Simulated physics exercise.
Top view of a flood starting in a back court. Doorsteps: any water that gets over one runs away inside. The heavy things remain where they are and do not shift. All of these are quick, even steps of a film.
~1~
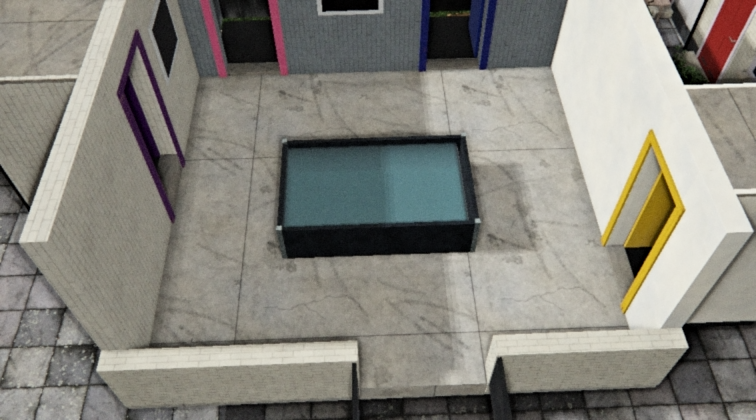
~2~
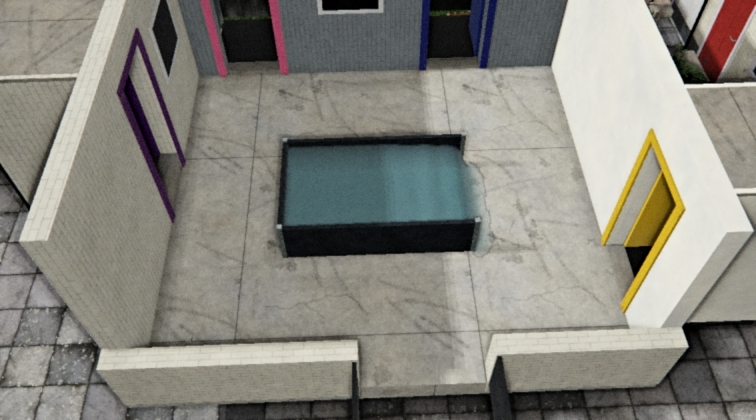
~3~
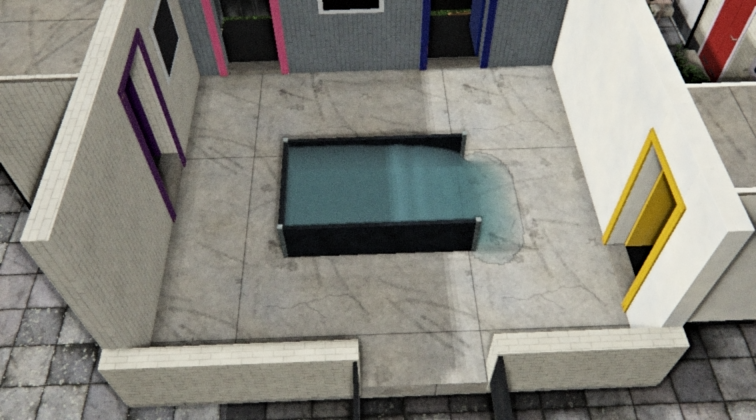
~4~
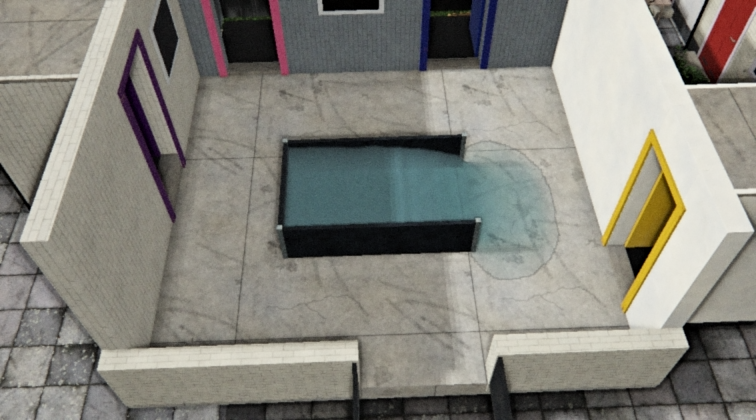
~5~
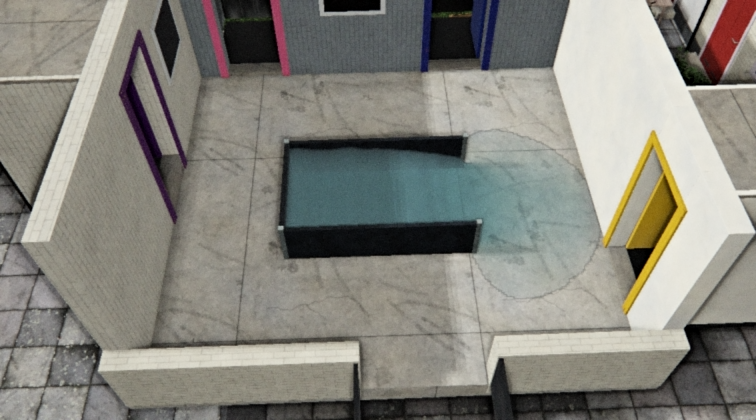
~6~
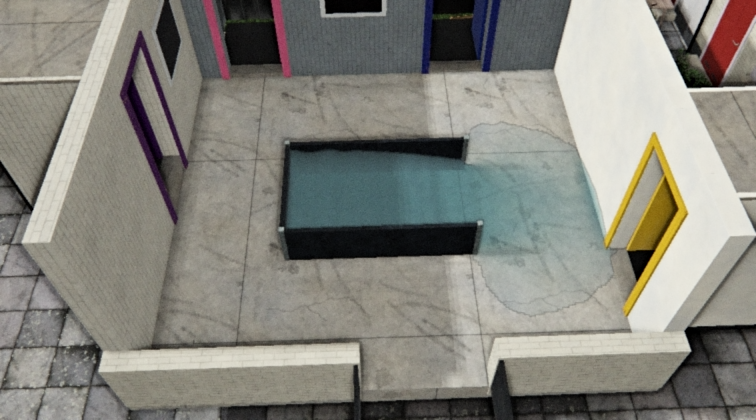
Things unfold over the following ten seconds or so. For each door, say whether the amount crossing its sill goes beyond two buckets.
One by one: The pink door never tops two buckets, the yellow door tops two buckets, the purple door never tops two buckets, the blue door tops two buckets.
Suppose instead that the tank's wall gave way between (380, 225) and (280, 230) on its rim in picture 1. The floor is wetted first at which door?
That's the door marked purple.
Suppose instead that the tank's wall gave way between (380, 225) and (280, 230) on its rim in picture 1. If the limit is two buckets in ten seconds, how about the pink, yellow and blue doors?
The pink door tops the limit, the yellow door falls short, the blue door falls short.
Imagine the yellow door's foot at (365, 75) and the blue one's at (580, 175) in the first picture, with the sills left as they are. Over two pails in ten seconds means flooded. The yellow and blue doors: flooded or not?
My reading: Yellow door stays under; blue door floods.
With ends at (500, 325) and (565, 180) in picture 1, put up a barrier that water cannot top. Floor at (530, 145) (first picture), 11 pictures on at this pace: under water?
Spot check: Submerged.
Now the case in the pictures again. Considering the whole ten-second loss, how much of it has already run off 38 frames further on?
About 80 per cent.
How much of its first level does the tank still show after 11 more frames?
My figure is about 42 in a hundred.
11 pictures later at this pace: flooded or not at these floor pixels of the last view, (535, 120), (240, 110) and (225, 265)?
Result, as listed: Wetted / not wetted / not wetted.
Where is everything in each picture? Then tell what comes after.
The tank at (376, 184) is whole and still, in the first frame.
The front is at (481, 250), out from the gap at (465, 198), in the second frame.
Water pours out at (465, 198) and has run to (505, 256), in the third frame.
The front is at (530, 268), out from the gap at (465, 199), in the fourth frame.
The front is at (594, 233), out from the gap at (466, 201), in the fifth frame.
Water pours out at (467, 202) and has run to (612, 264), in the sixth frame.
A moment on, water covers 20 % of the floor; the pink door not reached, the yellow door over two buckets in, the purple door not reached, the blue door not reached.
Next, water covers 25 % of the floor; the pink door not reached, the yellow door far over two buckets in, the purple door not reached, the blue door not reached.
Then, water covers 50 % of the floor; the pink door not reached, the yellow door far over two buckets in, the purple door not reached, the blue door under two buckets in.
Later, water covers 95 % of the floor; the pink door wet at the sill, nothing in, the yellow door far over two buckets in, the purple door wet at the sill, nothing in, the blue door over two buckets in.
In the end, water covers 100 % of the floor; the pink door wet at the sill, nothing in, the yellow door far over two buckets in, the purple door wet at the sill, nothing in, the blue door over two buckets in.
